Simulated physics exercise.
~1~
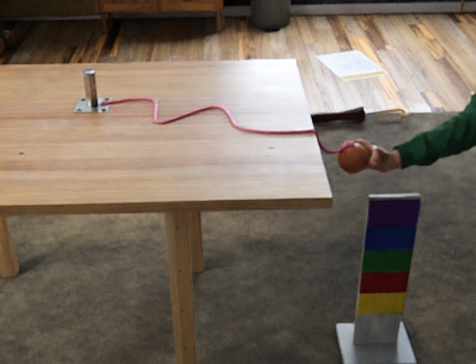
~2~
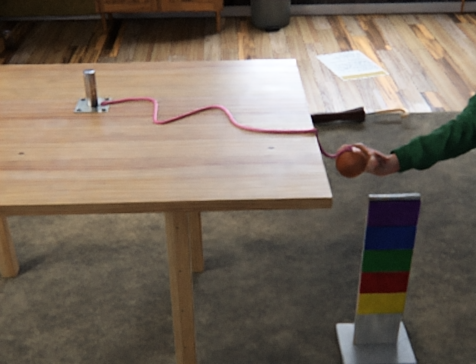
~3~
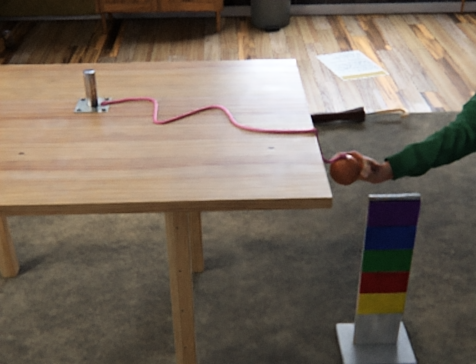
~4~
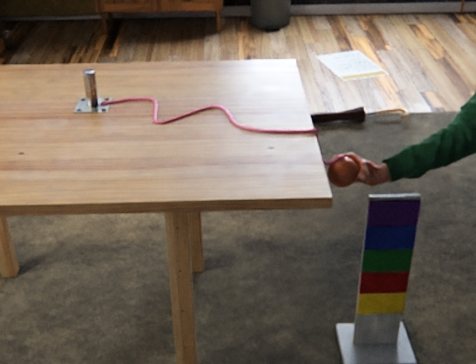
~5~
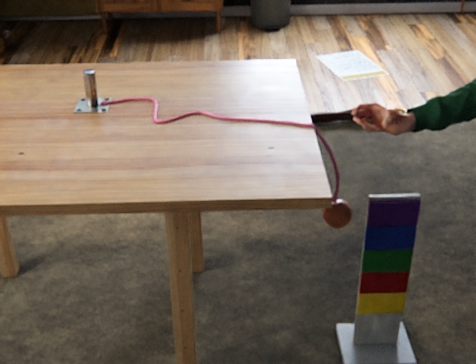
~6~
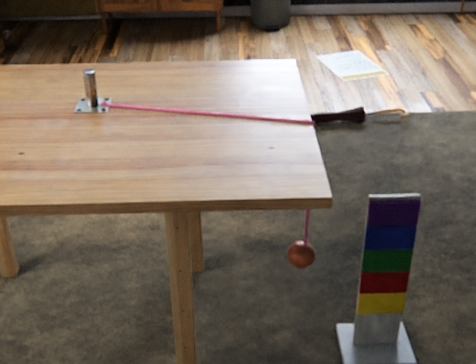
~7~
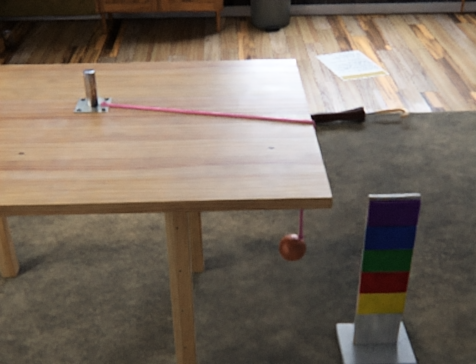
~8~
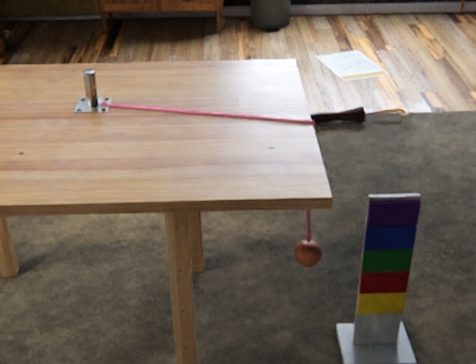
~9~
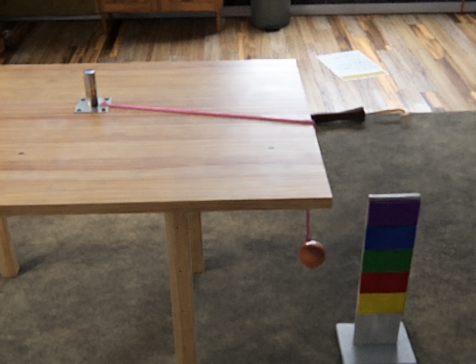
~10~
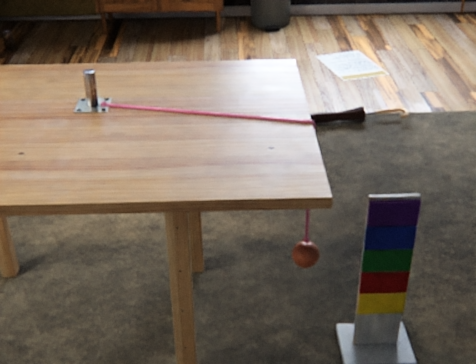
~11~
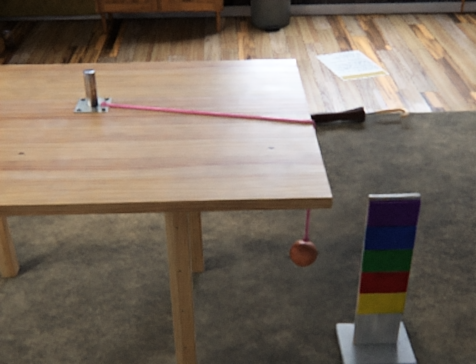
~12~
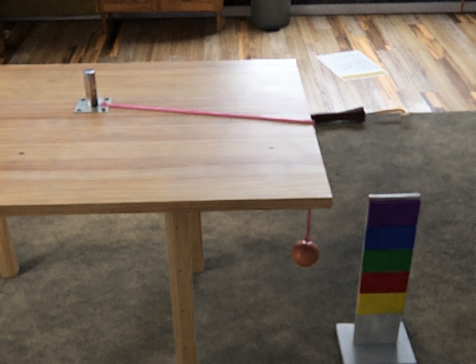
An orange tied to a red cord from a post was held off the edge of a wooden table, then a hand let go and it dropped, pulling the cord taut, swung slightly, and hung still, level with the green band.
